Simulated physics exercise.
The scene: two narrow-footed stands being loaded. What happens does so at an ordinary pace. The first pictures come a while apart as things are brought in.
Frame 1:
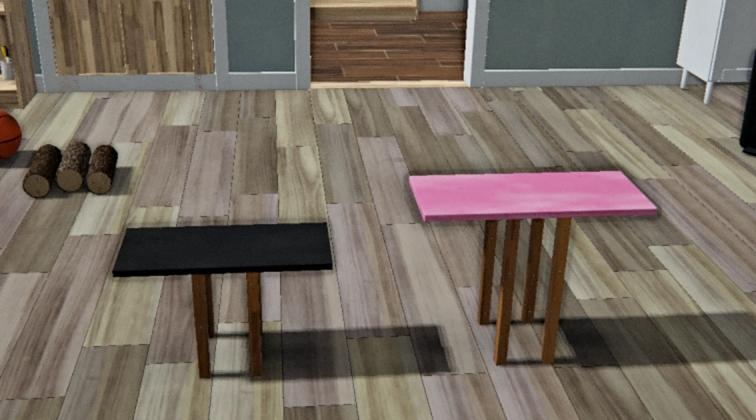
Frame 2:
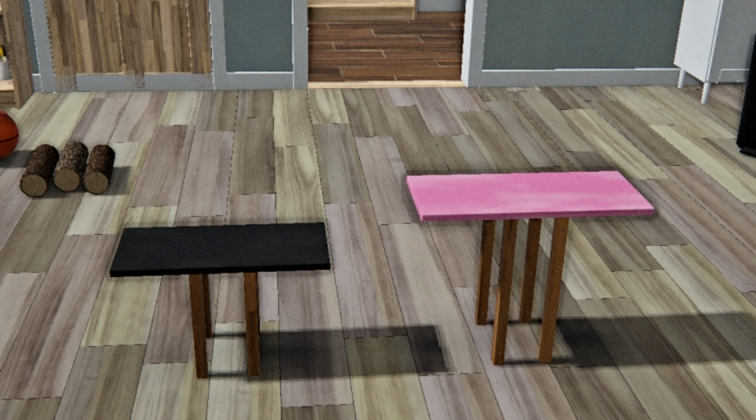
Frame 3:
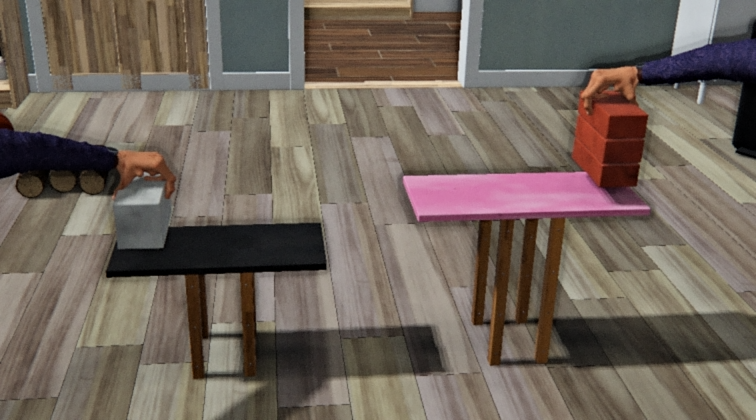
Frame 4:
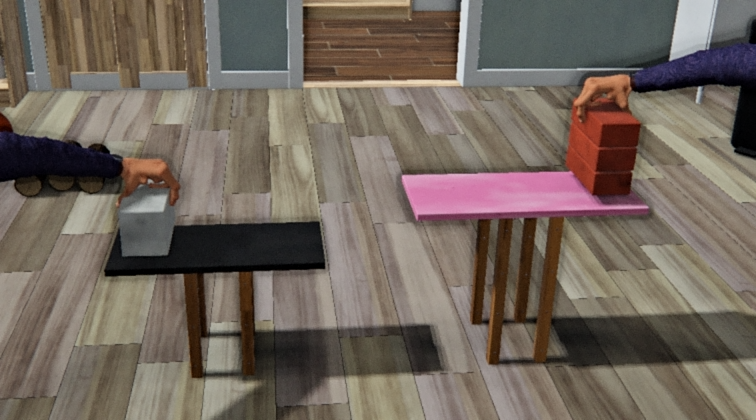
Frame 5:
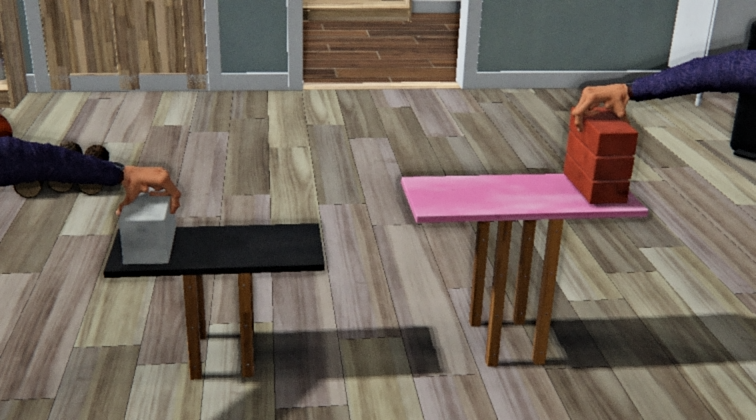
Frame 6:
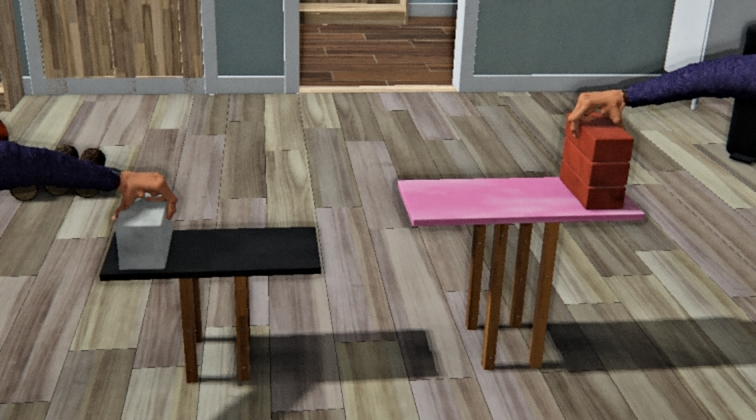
Two hands reach in from opposite sides, the left one lowering a pale gray block onto the left end of a black stand while the right one lowers stacked red bricks onto the right end of a taller pink stand.
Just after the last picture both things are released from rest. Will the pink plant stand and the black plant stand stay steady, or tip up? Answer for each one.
The pink plant stand topples, the black plant stand topples.
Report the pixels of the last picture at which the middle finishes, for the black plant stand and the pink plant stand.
The black plant stand at (102, 286), the pink plant stand at (649, 256).
Then, 0.44 s past the last view, pink plant stand leaning 13° off how it started near (556, 197); black plant stand leaning 18° off how it started near (173, 250).
Then, 0.62 s past the last view, pink plant stand leaning 39° off how it started near (607, 214); black plant stand leaning 55° off how it started near (116, 279).
Finally, the pink plant stand goes over, near (649, 257); the black plant stand goes over, near (102, 286).
